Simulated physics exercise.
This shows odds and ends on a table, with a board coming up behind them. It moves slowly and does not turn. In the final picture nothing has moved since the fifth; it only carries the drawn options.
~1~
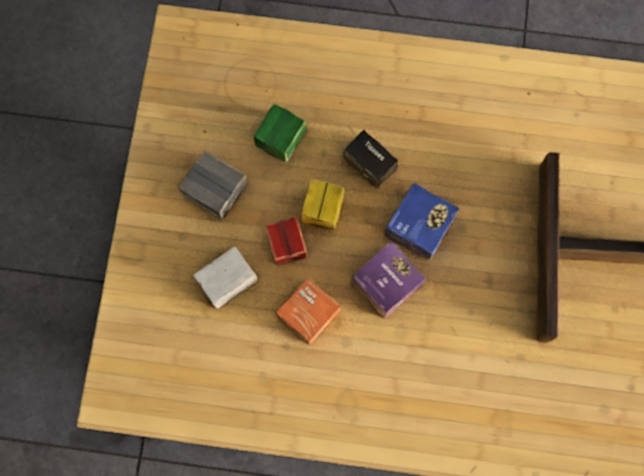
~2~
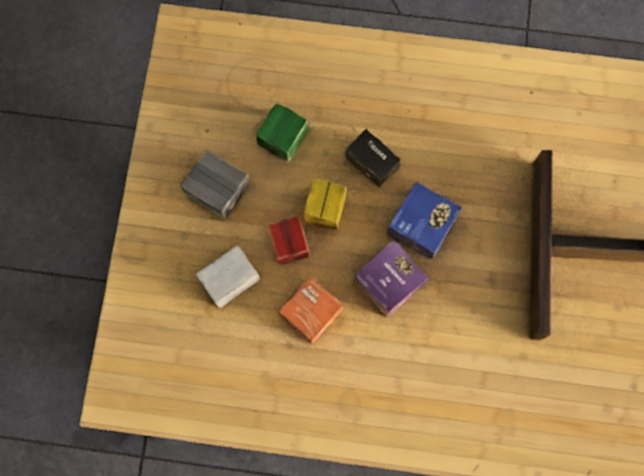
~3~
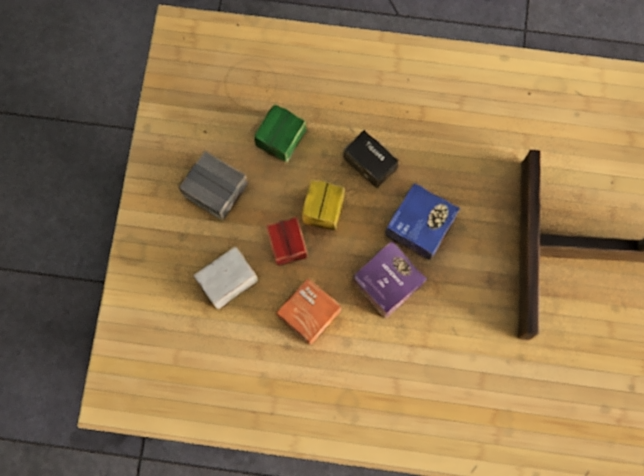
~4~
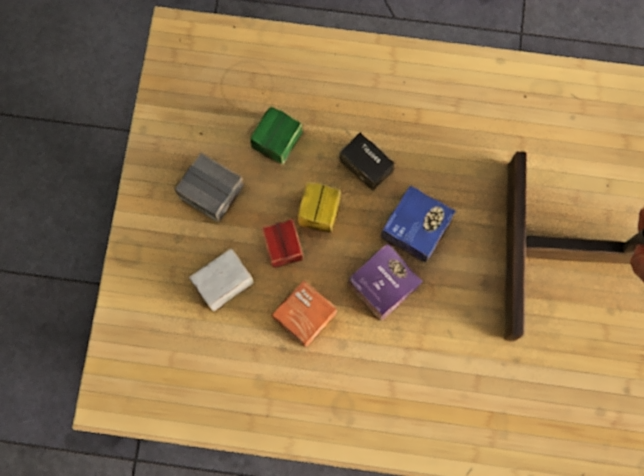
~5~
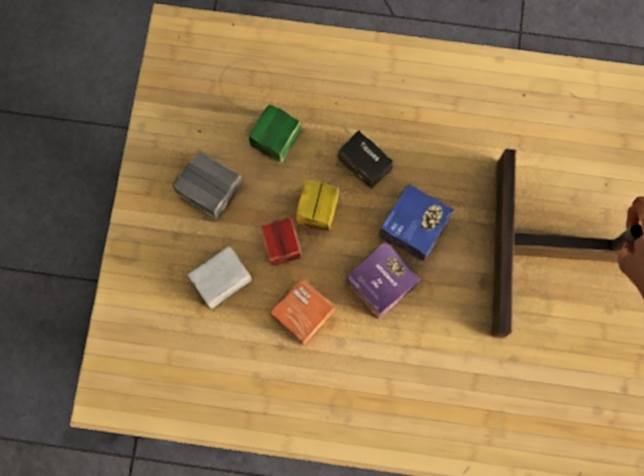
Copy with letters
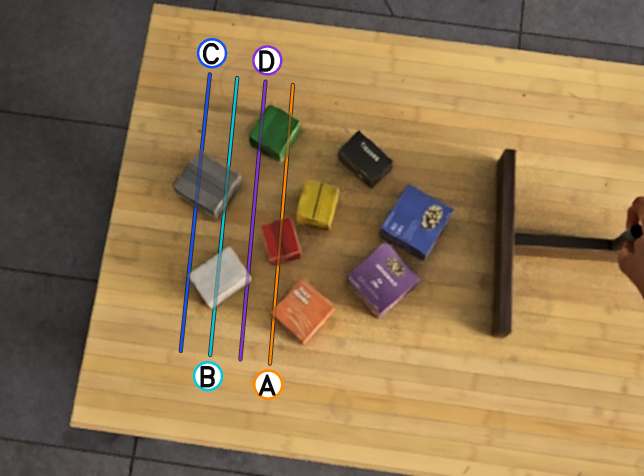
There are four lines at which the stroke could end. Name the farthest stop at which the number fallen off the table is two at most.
It should halt at C.
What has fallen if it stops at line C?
The grey box.
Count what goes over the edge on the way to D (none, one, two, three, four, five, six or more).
In all, none.
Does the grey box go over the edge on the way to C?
By then, yes.
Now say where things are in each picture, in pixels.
The first frame shows black box (371, 159); red box (286, 242); board (553, 242).
The second frame shows board (546, 240); yellow box (325, 204).
The third frame shows board (534, 240); white block (226, 279).
The fourth frame shows board (520, 241); purple packet (384, 283).
The fifth frame shows board (509, 239); black box (366, 160); red box (281, 242); orange box (303, 312).
On the marked copy, A at (282, 219); B at (224, 211); C at (196, 207); D at (253, 215).
With C. Early on, board (395, 223); orange box (299, 315); purple packet (357, 289).
Further on, board (282, 208); grey box (166, 184); yellow box (208, 193).
At the end, board (196, 196); grey box over the edge; yellow box (125, 182); one fallen.
As for the rest, A is within the limit but short; B is within the limit but short; D is within the limit but short.
